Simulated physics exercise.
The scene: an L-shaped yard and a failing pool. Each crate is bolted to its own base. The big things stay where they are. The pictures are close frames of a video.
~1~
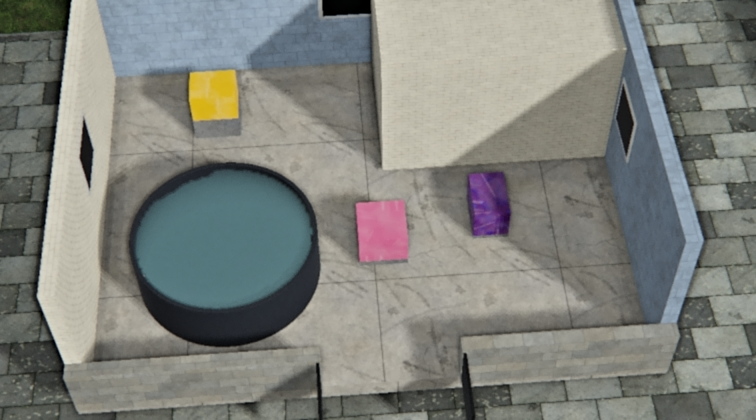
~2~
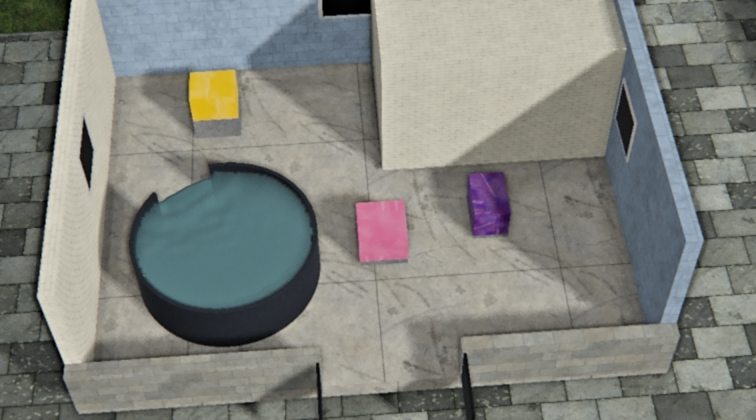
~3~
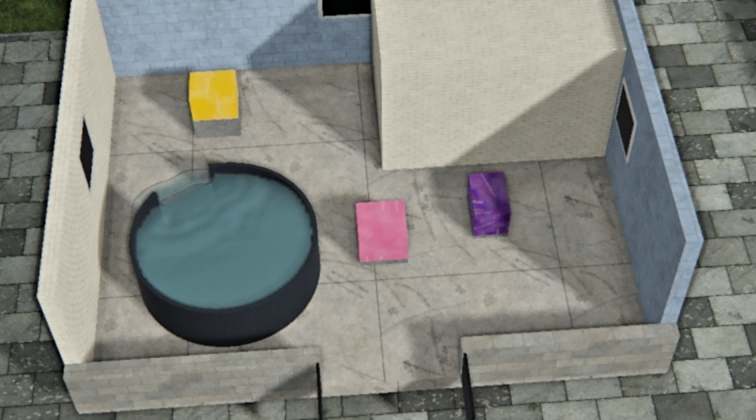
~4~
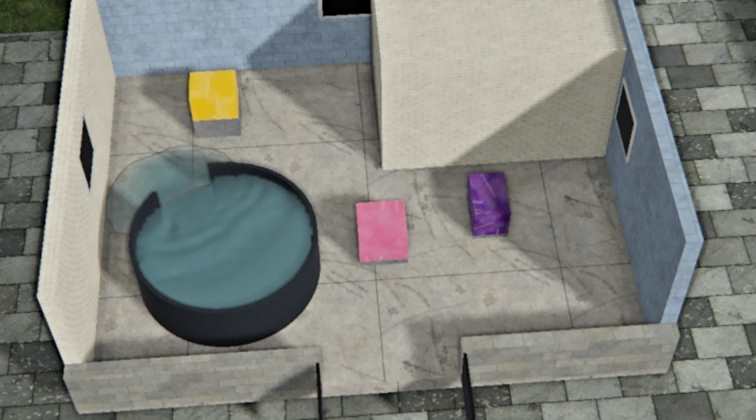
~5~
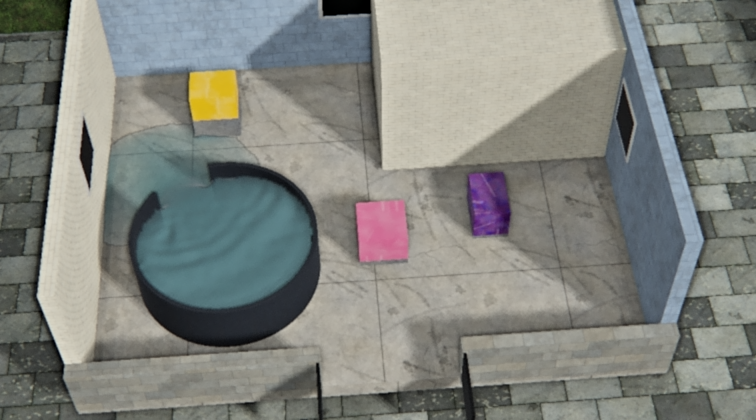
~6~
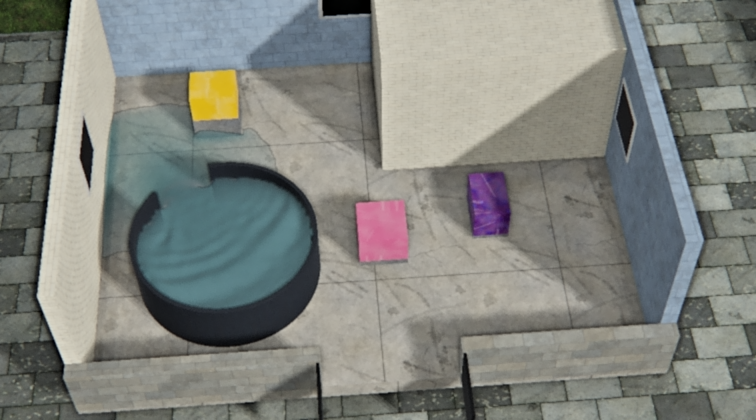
In a walled yard with yellow, pink and purple blocks, a round pool sat still until a gap opened in its far side, and water poured out and spread across the paving toward the yellow block.
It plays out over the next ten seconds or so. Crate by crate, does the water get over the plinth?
One by one: The pink crate is soaked; the yellow crate keeps dry; the purple crate is soaked.
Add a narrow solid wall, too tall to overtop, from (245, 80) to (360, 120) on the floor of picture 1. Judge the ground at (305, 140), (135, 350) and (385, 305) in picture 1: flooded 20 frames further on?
In turn: Under water, wet, not flooded.
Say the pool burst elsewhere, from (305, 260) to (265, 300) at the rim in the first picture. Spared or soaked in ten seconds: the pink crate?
One by one: The pink one is safe.
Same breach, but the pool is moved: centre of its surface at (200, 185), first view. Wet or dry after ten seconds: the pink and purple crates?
One by one: Pink gets wet, purple is wetted.
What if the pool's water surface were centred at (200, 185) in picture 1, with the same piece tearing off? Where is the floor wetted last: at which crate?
That is the purple-painted one.
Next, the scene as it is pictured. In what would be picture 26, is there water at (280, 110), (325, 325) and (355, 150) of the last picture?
In that order: Flooded, not flooded, under water.
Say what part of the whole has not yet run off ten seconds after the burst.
About 92 per cent.
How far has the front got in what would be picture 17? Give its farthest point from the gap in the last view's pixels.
Close to (372, 85).
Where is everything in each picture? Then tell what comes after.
The first frame shows the round pool at (224, 237) is whole and still.
In the second frame, water pours out on the round pool's far side and has run to a hidden place.
In the third frame, water pours out on the round pool's far side and has run to a hidden place.
In the fourth frame, water pours out on the round pool's far side and has run to (141, 162).
In the fifth frame, water pours out on the round pool's far side and has run to (125, 140).
In the sixth frame, water pours out on the round pool's far side and has run to (113, 118).
A moment on, water covers 20 % of the floor; the pink crate not reached, the yellow crate water round its plinth, the purple crate not reached.
Next, water covers 35 % of the floor; the pink crate not reached, the yellow crate water round its plinth, the purple crate not reached.
Then, water covers 50 % of the floor; the pink crate water round its plinth, the yellow crate water round its plinth, the purple crate not reached.
Later, water covers 75 % of the floor; the pink crate water round its plinth, the yellow crate water round its plinth, the purple crate water round its plinth.
In the end, water covers 95 % of the floor; the pink crate was topped, the yellow crate stayed above the water, the purple crate was topped.
